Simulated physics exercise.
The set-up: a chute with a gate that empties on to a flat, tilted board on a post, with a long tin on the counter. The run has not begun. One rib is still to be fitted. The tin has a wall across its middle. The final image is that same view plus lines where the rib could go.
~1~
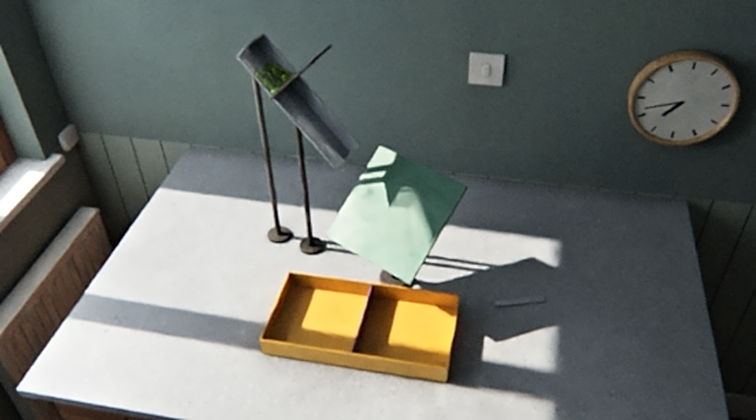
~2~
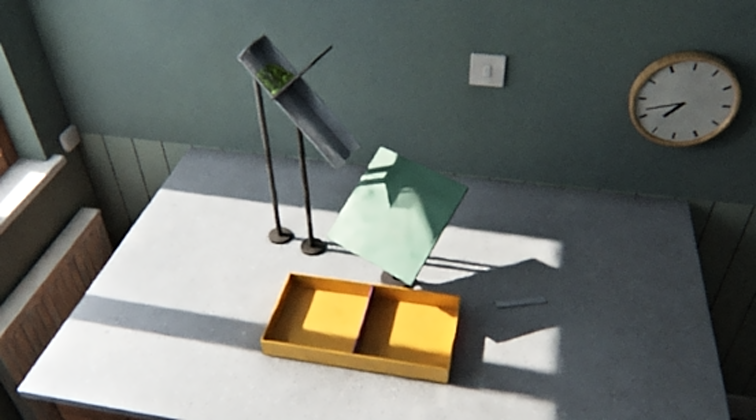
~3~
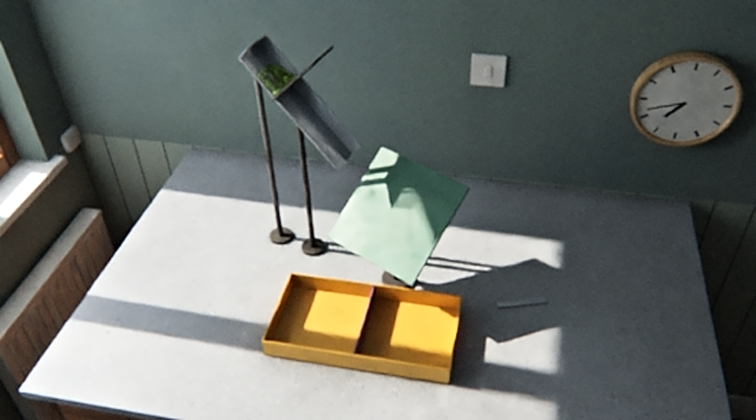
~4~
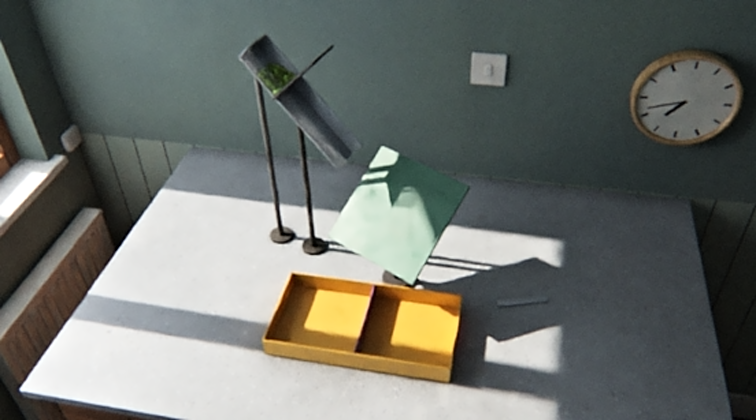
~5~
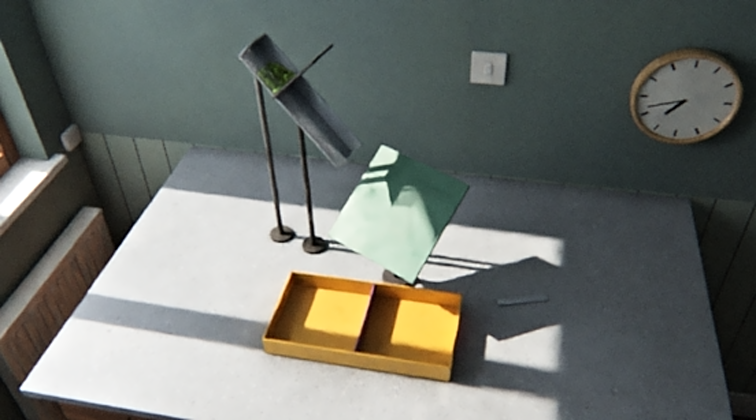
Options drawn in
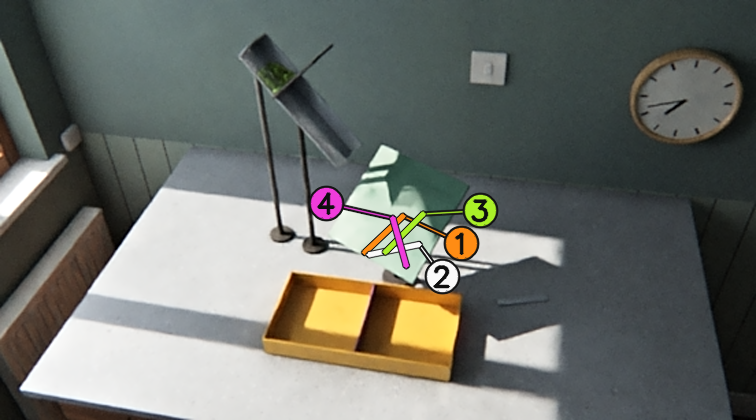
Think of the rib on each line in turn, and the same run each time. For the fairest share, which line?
4 is best.
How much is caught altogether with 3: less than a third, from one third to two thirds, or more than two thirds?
Line 3 gives more than two thirds.
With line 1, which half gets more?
More lands on the left.
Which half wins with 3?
The left half.
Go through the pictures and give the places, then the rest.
Load behind the gate (278, 77), dried peas; lip of the chute (343, 161), sloping fairly steeply, in the first frame.
Middle of the board (395, 213), tilted fairly steeply; middle of its low edge (367, 260); of its high edge (423, 166), in the second frame.
Front corners of the tin (262, 341) and (449, 370); front end of its middle wall (354, 355), in the third frame.
Middle of the load (280, 78); lip (345, 161), in the fourth frame.
Middle of the load (280, 77); lip (345, 160), in the fifth frame.
On the marked copy, line 1 from (403, 216) to (364, 252); line 2 from (419, 244) to (369, 254); line 3 from (423, 214) to (385, 252); line 4 from (392, 218) to (406, 265).
Choosing 1, of what is caught, the larger part in the left half, about a tenth in the right.
Choosing 2, of what is caught, the larger part in the left half, about a tenth in the right.
Choosing 3, of what is caught, the larger part in the left half, about a tenth in the right.
Choosing 4, of what is caught, roughly half in the left half, roughly half in the right.
